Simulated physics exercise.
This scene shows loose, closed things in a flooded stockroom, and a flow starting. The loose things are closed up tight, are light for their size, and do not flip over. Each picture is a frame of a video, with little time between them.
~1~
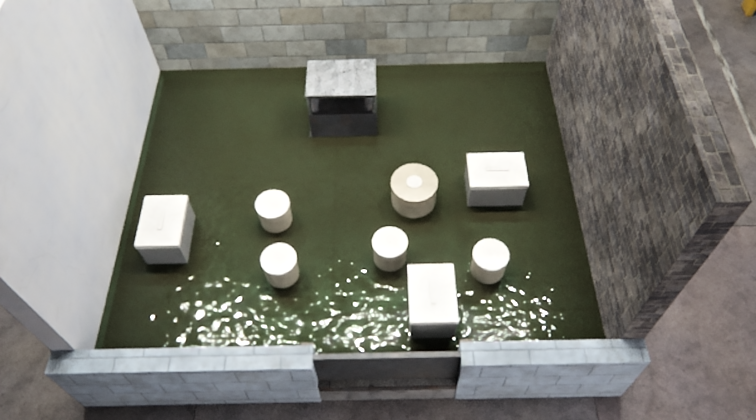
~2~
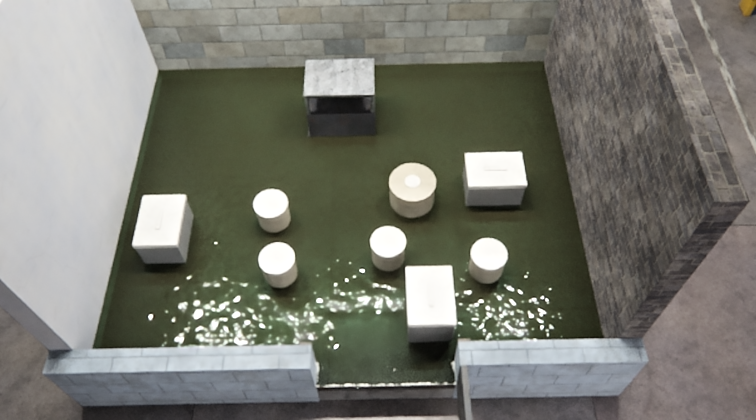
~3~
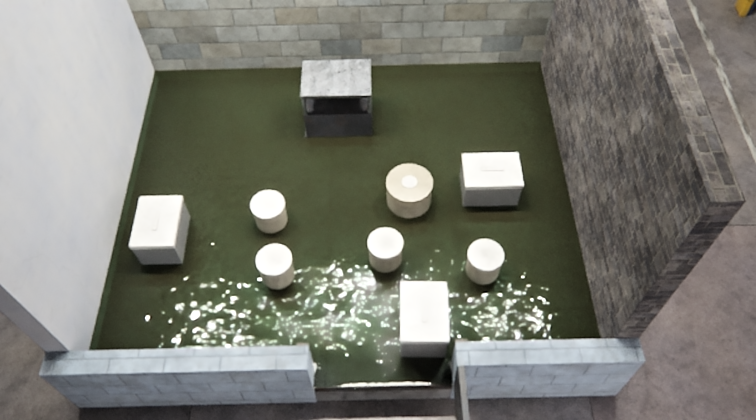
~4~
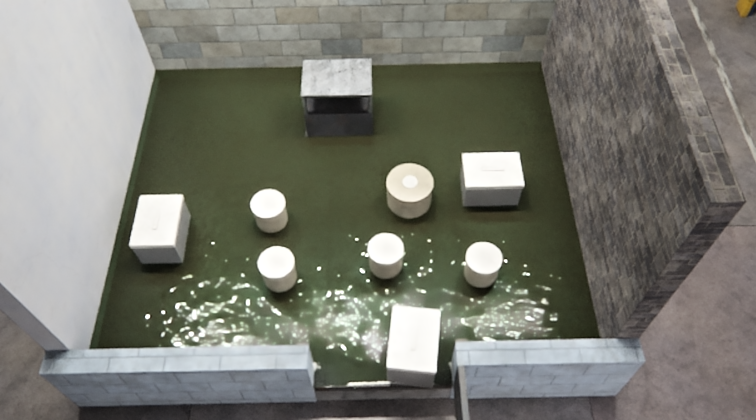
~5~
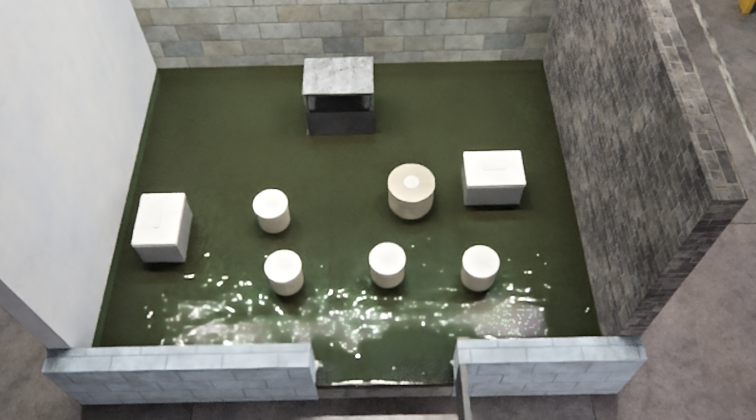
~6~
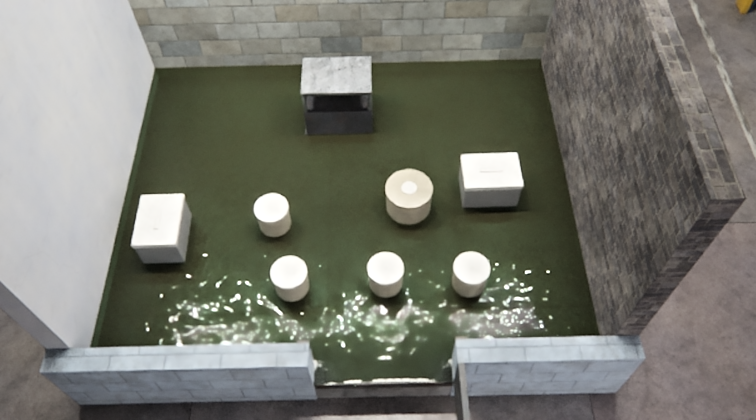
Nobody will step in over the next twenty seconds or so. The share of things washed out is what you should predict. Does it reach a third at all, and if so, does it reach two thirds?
The fraction ends up two thirds plus.
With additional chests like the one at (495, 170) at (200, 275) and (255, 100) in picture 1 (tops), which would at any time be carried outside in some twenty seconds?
As listed: Out, stays.
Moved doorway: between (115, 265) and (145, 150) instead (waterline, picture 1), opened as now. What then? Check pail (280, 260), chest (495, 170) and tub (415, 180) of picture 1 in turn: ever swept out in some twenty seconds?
Ordered result: Exited / retained / exited.
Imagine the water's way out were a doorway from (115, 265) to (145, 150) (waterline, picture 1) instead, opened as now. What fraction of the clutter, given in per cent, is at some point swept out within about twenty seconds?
Estimate: Close to 60 %.
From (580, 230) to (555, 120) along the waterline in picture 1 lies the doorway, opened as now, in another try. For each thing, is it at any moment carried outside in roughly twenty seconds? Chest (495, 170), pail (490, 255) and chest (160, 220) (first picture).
Lab note - object 1: Escaped; object 2: Escaped; object 3: Retained.
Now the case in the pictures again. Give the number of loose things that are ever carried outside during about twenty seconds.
By my count, 7.
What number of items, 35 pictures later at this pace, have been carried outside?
My count is 7.
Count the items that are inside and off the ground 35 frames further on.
It comes to 1.
A moment on, 2 of 8 are out; 6 afloat.
Next, 5 of 8 are out; 3 afloat.
Later, 7 of 8 are out; 1 afloat.
In the end, 7 of 8 are out; 1 afloat.
